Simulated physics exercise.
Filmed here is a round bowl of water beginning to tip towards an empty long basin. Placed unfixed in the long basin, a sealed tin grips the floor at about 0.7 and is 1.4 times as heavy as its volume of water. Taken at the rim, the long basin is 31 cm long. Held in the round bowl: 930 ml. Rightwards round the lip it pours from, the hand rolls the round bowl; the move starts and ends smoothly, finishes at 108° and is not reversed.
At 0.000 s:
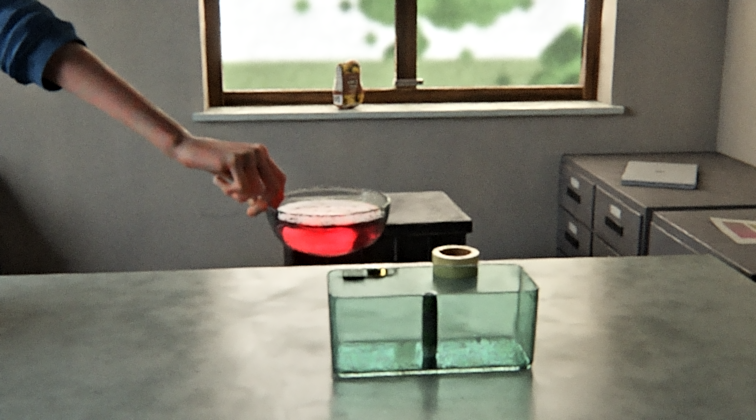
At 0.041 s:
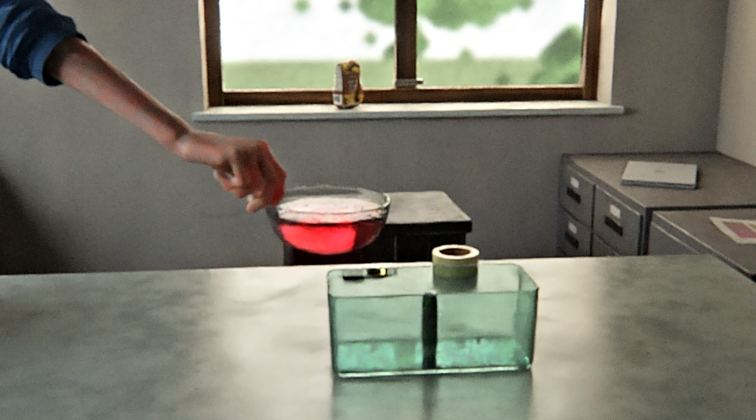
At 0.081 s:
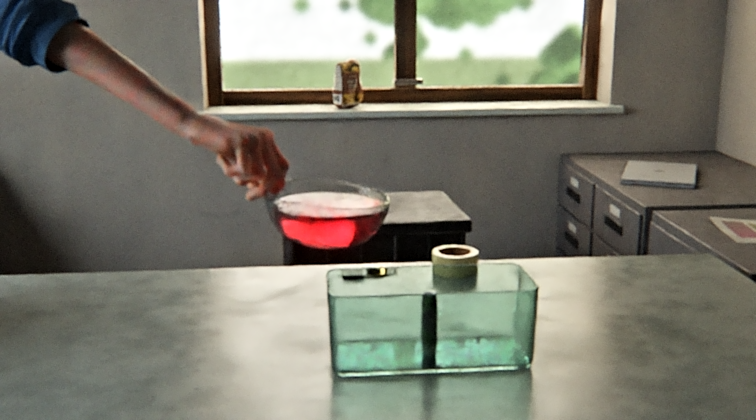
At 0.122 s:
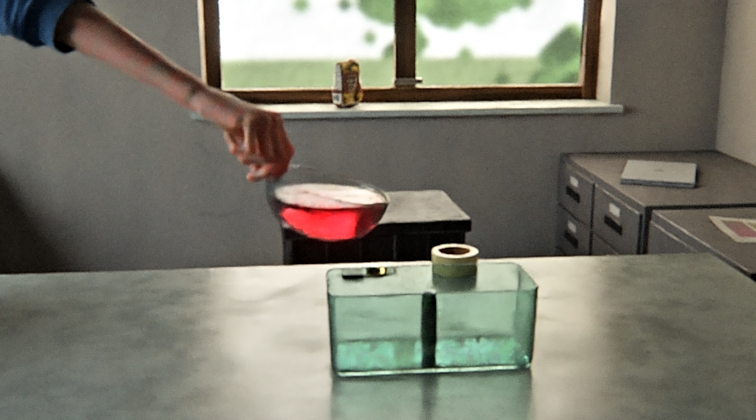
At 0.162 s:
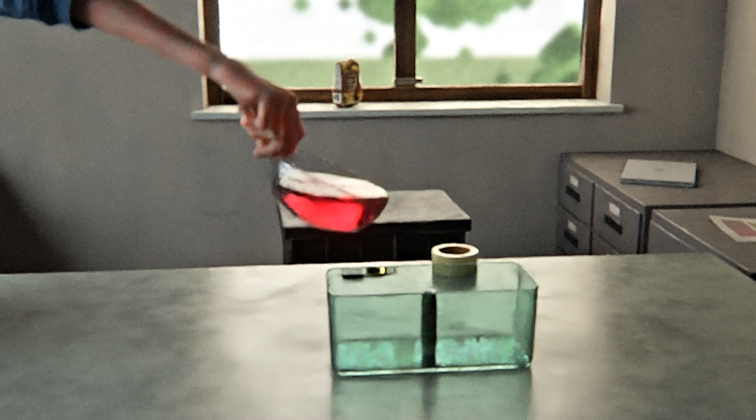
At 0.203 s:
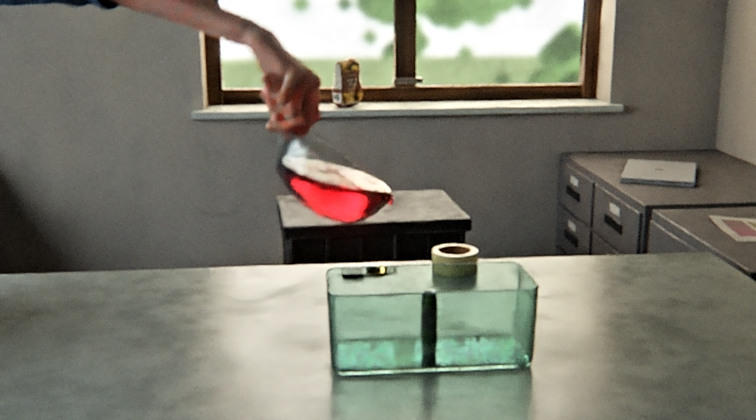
A hand gradually tilting a round glass bowl of red liquid rightwards above an empty green-tinted basin on a grey table.
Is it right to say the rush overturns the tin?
Here's my call: It tips.
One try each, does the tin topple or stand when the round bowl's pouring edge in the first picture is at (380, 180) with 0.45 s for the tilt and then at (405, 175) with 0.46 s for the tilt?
Run one: It tumbles. Run two: It tumbles.
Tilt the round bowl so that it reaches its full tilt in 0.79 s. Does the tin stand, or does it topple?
Result: Tin tipped over.
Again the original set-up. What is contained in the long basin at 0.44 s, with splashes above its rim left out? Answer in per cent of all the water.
About 9%.
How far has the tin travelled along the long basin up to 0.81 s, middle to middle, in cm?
I'd put it at around 4 centimetres.
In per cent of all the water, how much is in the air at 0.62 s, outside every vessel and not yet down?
Estimate: Around 12 per cent.
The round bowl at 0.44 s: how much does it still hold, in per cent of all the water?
20 %.
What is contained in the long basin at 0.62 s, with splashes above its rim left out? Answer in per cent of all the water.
About 86 per cent.
By 0.44 s the tilt is 104° and 20 per cent is still to pour; the tin stands where it began.
By 0.62 s the tilt is 108° and 0 per cent is still to pour; the tin stands where it began.
By 0.81 s the tilt is 108° and 1 per cent is still to pour; the tin leans 31°.
By 1.01 s the tilt is 108° and 1 per cent is still to pour; the tin lies on its side.
At rest the tin lies on its side.
